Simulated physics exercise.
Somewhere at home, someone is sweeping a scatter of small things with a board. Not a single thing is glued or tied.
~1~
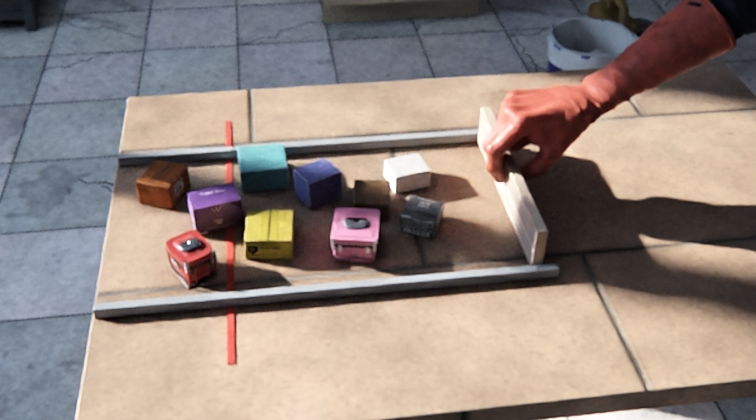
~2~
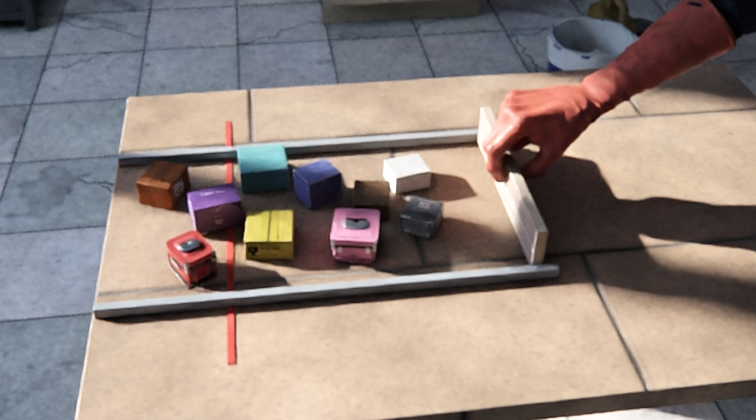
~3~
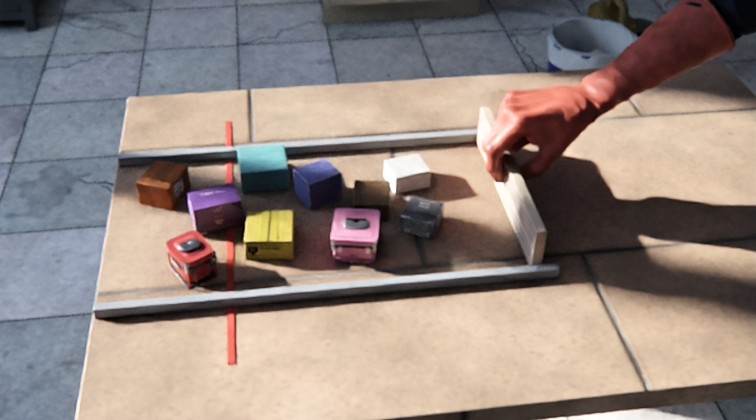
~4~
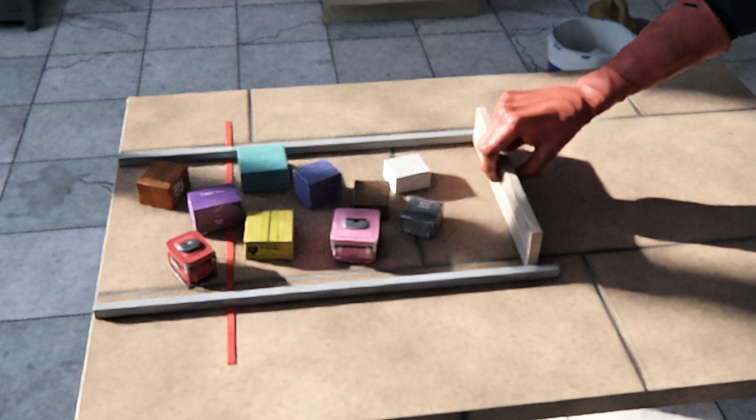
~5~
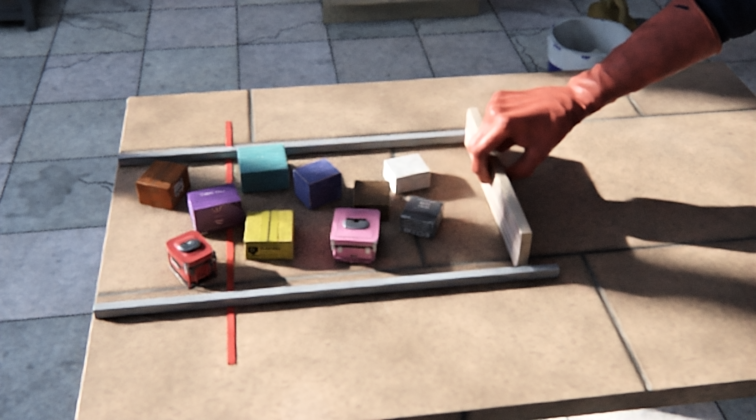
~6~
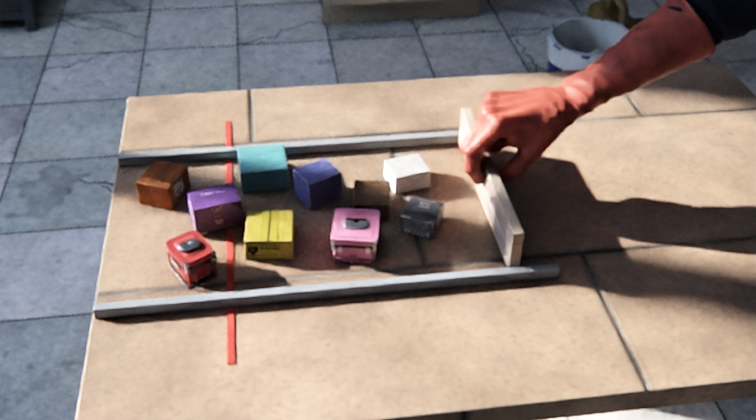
At the start, a hand holds a pale board upright at the right of a scatter of small coloured boxes lying between two rails, with a red tape line at the left. The board stays almost still, then the hand slides it a short way left, while the boxes stay in place.
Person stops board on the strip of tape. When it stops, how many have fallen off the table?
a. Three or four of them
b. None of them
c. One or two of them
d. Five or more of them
The answer is b.
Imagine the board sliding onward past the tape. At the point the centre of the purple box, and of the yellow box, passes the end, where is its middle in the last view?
About (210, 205), and about (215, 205) for the other.
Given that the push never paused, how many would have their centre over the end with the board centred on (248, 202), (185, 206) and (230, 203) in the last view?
Middles past end - pos 1: 0, pos 2: 4, pos 3: 0.
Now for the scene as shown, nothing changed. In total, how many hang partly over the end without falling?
I count 3 overhanging.
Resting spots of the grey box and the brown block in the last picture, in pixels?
In the last picture they sit at about (211, 242) and about (202, 213).
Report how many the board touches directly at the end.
3.
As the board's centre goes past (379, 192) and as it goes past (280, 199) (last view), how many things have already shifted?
In order, the tallies are 5 and 9.
Soon after, none off yet; orange box at rest near (164, 185); red case at rest near (191, 258); purple box at rest near (215, 209).
In the end, the number that fall off is zero.
